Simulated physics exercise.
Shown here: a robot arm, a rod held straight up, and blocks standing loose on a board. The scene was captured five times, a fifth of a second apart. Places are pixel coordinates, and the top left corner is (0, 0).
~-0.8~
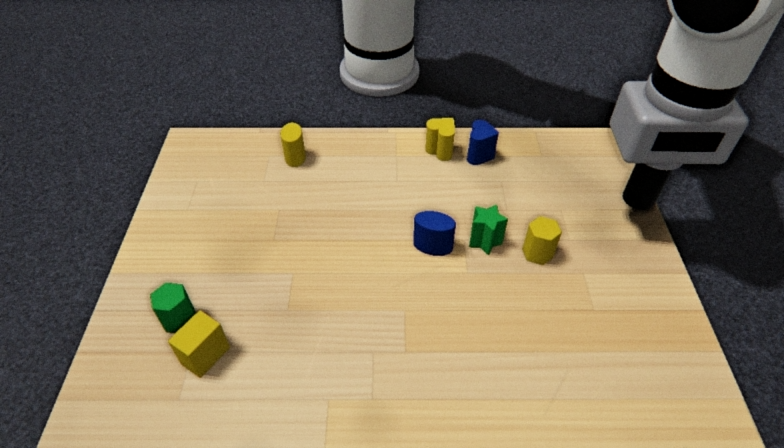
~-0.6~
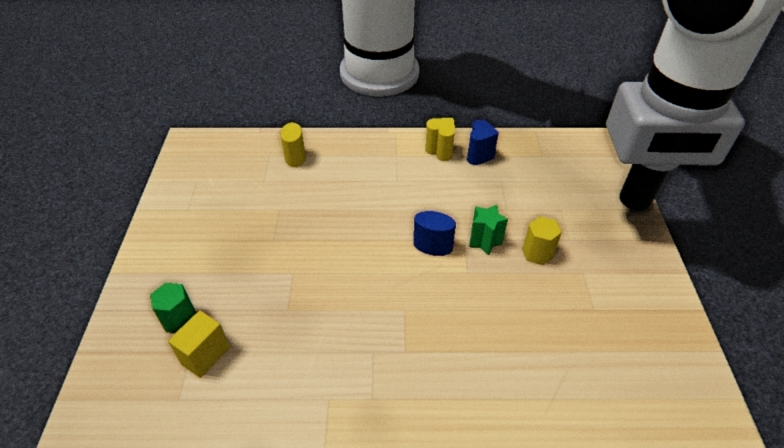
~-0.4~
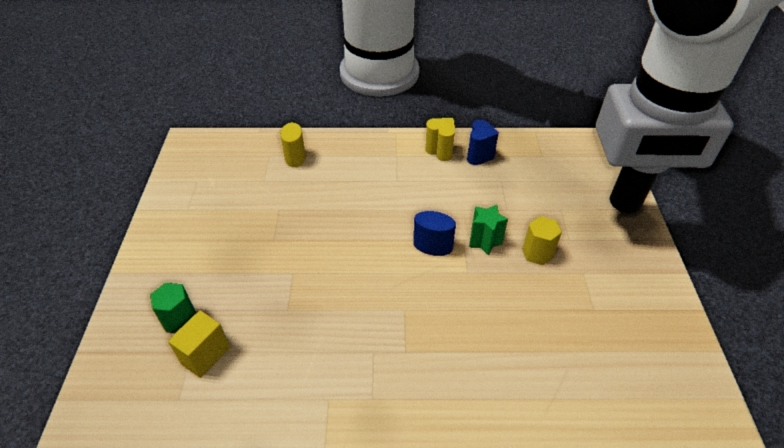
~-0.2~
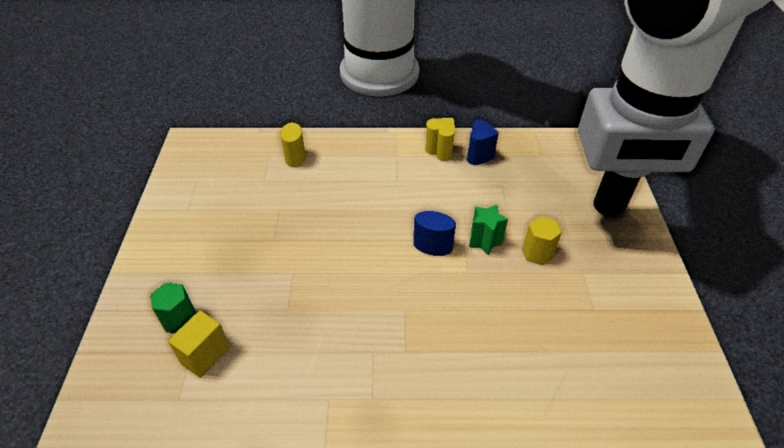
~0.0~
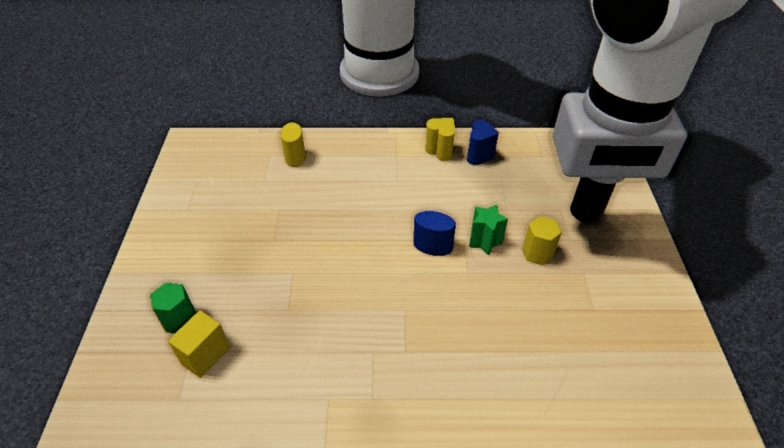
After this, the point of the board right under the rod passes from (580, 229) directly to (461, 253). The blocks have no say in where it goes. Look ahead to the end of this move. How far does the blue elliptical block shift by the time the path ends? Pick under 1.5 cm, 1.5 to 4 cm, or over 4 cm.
1.5-4 cm.
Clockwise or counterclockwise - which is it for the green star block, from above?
From above, the turn goes clockwise.
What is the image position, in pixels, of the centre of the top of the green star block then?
Its top face will be centred at roughly (436, 220).
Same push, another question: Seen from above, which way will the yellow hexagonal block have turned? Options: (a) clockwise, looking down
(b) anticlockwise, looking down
The one that fits is b, anticlockwise, looking down.
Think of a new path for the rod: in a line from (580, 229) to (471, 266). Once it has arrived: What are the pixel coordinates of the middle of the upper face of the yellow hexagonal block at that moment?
I'd say the yellow hexagonal block ends with its top centre at (500, 263).
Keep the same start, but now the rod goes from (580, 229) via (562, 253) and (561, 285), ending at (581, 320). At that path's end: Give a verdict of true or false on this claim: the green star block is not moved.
It is true.
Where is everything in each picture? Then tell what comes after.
The first frame shows rod's lower end at (638, 199); blue elliptical block at (435, 220); green star block at (490, 216); yellow hexagonal block at (546, 227).
The second frame shows rod at (635, 200); blocks still.
The third frame shows rod at (625, 202); blocks still.
The fourth frame shows rod at (609, 206); blocks still.
The fifth frame shows rod at (586, 212); blue elliptical block at (435, 220); green star block at (490, 216); yellow hexagonal block at (546, 227).
The first path, step by step. One third of the way, rod at (545, 220); yellow hexagonal block at (537, 232), turned 15° anticlockwise.
Two thirds of the way, rod at (505, 228); green star block at (478, 217), turned 30° clockwise; yellow hexagonal block at (518, 243), turned 100° anticlockwise.
At the end, rod at (464, 236); blue elliptical block at (405, 221); green star block at (436, 220), turned 45° clockwise; yellow hexagonal block at (515, 243), turned 110° anticlockwise.
